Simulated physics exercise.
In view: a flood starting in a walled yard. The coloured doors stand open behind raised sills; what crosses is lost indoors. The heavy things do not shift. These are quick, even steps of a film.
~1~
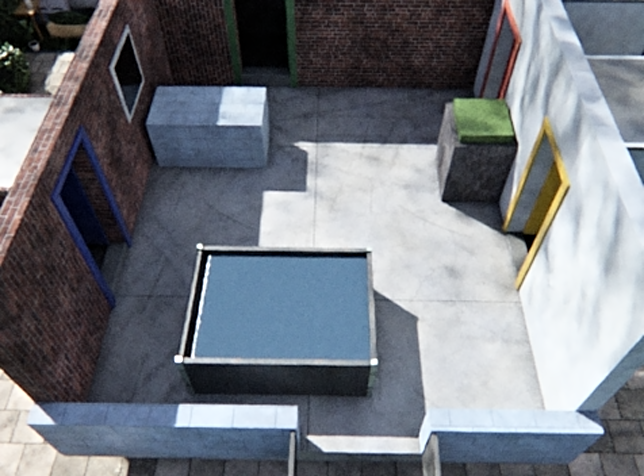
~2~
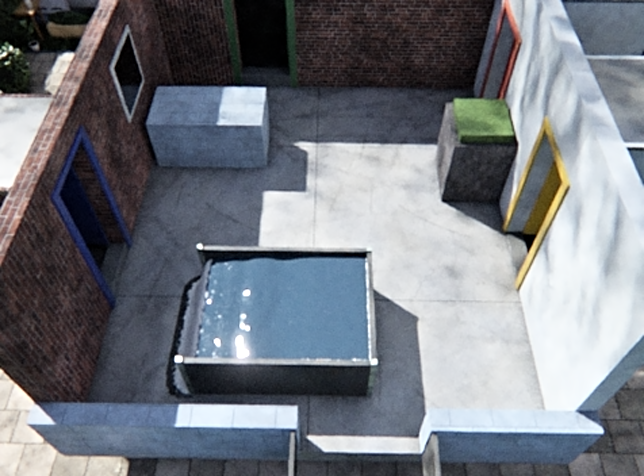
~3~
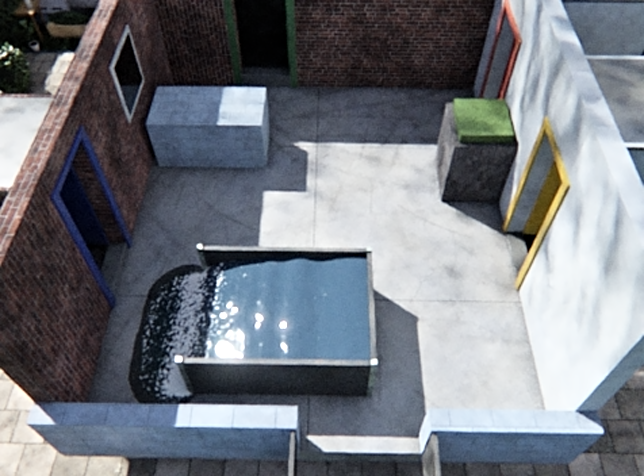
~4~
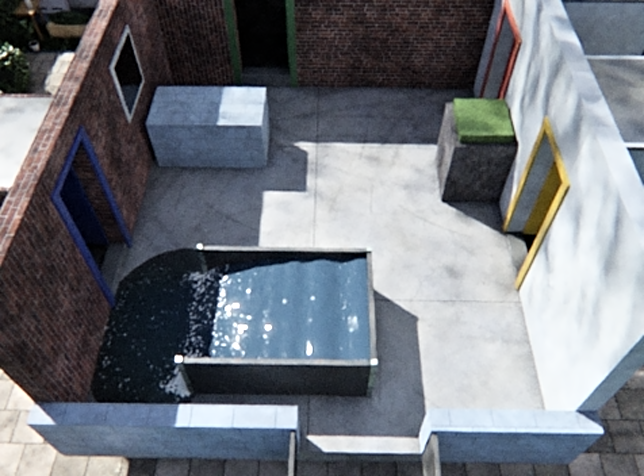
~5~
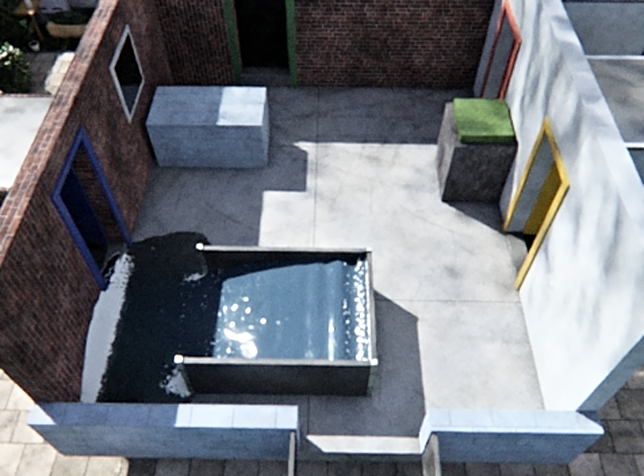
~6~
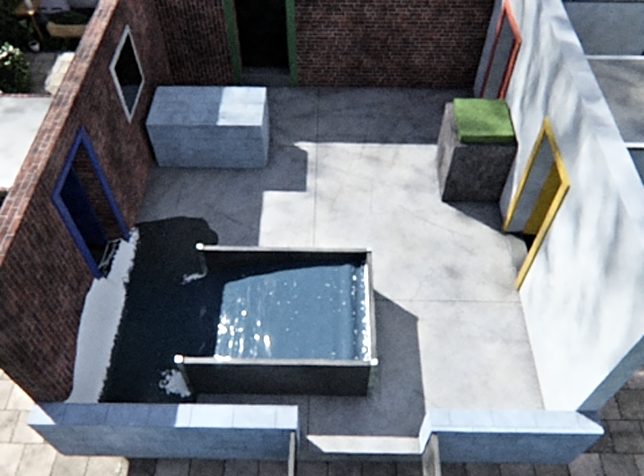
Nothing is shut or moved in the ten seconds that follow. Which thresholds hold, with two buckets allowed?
In the end: The yellow door lets in a lot; the red door lets in a lot; the blue door lets in a lot; the green door admits no more than that.
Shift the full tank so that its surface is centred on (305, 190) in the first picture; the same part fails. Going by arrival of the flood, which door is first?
I say the blue one.
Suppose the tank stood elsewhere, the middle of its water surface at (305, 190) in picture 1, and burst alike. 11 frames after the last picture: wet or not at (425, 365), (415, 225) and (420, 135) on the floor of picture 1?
One after the other: Clear, free of water, free of water.
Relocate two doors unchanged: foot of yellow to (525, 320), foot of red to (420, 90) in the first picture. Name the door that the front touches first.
That is the blue door.
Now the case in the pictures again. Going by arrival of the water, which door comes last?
The red one.
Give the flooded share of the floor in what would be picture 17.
Near 25 in a hundred.
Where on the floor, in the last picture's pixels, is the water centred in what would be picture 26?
Roughly at (235, 291).
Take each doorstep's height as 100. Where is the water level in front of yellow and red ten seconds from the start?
About 200 and 230 per cent.
A moment on, water covers 15 % of the floor; the yellow door not reached, the red door not reached, the blue door over two buckets in, the green door not reached.
Next, water covers 25 % of the floor; the yellow door not reached, the red door not reached, the blue door far over two buckets in, the green door not reached.
Then, water covers 55 % of the floor; the yellow door not reached, the red door not reached, the blue door far over two buckets in, the green door wet at the sill, nothing in.
Later, water covers 90 % of the floor; the yellow door over two buckets in, the red door under two buckets in, the blue door far over two buckets in, the green door wet at the sill, nothing in.
In the end, water covers 90 % of the floor; the yellow door far over two buckets in, the red door over two buckets in, the blue door far over two buckets in, the green door wet at the sill, nothing in.
